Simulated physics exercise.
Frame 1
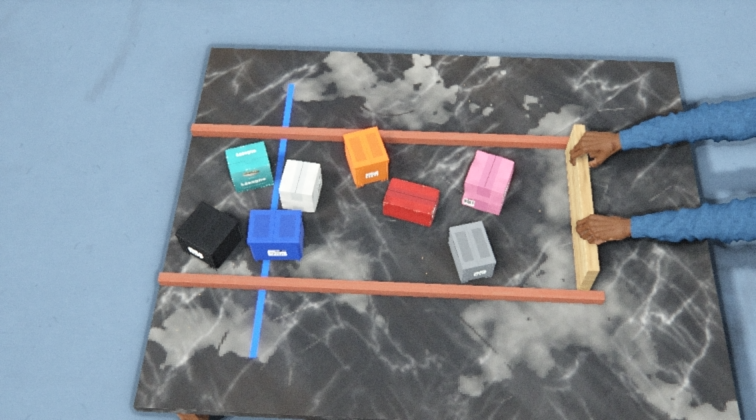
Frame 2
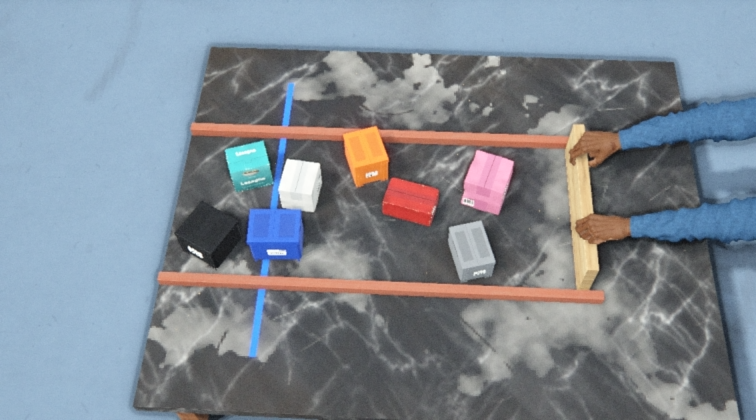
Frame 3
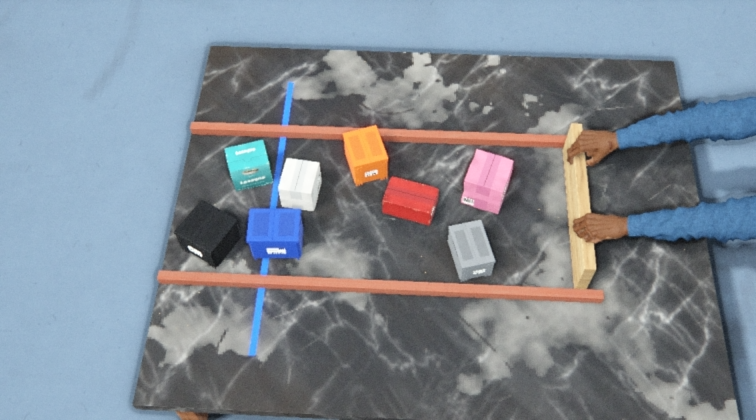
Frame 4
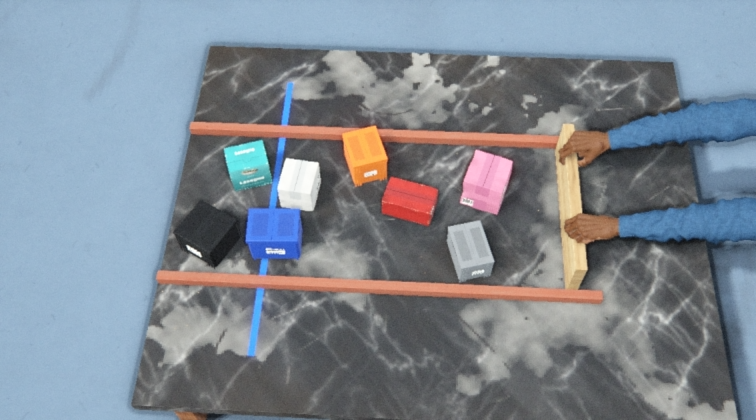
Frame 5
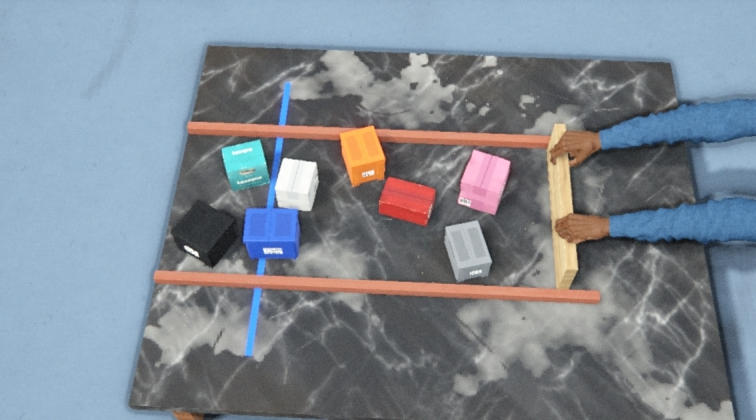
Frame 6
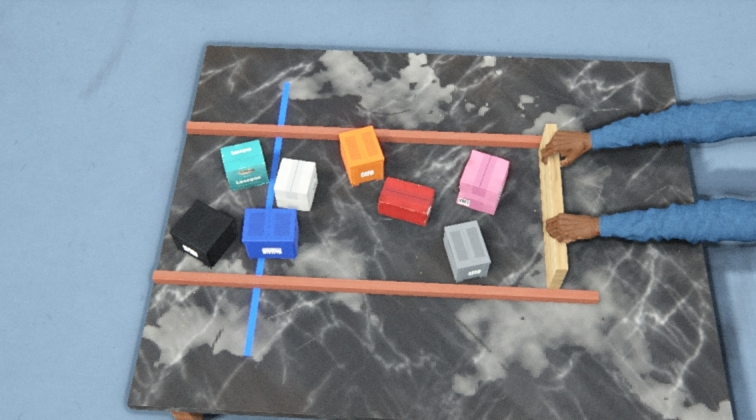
On a dark marbled platform, eight colourful boxes sat between two reddish strips, some near a blue line, while two hands at the right slid a wooden plank a little way left without touching them.
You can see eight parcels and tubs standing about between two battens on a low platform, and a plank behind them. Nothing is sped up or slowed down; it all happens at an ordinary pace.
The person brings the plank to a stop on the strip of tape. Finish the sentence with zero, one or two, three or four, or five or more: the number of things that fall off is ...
The number of things that fall off is one or two.
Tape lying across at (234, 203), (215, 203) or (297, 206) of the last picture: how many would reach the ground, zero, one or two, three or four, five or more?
Just one or two; more than four; none at all.
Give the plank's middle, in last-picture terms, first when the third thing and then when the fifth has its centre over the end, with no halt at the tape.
I'd say close to (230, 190), then close to (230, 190).
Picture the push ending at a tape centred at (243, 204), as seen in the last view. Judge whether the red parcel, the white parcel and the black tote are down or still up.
Here's how it goes: The red parcel stays where it is, the white parcel stays where it is, and the black tote ends up below.
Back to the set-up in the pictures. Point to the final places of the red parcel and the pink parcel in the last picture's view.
Final pixels, roughly: (207, 210) for the first, (250, 177) for the other.
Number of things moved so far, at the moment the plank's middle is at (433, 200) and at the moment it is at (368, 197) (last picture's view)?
The count is 3 at the first point and 6 at the second.
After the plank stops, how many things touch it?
Contact count: 3.
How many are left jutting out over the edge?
0, I think.
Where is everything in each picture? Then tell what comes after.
Black tote (210, 236); turquoise box (250, 167); blue tote (277, 236); plank (581, 206); tape (274, 206), in the first frame.
Turquoise box (250, 167); orange tote (366, 157), in the second frame.
Blue tote (276, 234); white parcel (301, 185), in the third frame.
Black tote (209, 235); plank (570, 205), in the fourth frame.
Turquoise box (246, 166); pink parcel (484, 183), in the fifth frame.
Black tote (205, 235); turquoise box (245, 166); blue tote (272, 234); plank (552, 205); tape (269, 205), in the sixth frame.
Early on, none off yet; black tote at rest near (205, 235); turquoise box at rest near (245, 166); blue tote at rest near (272, 234).
A while later, none off yet; black tote at rest near (205, 235); turquoise box travelled a little near (238, 161); blue tote at rest near (272, 235).
Finally, the number that fall off is one or two; lost, black tote.
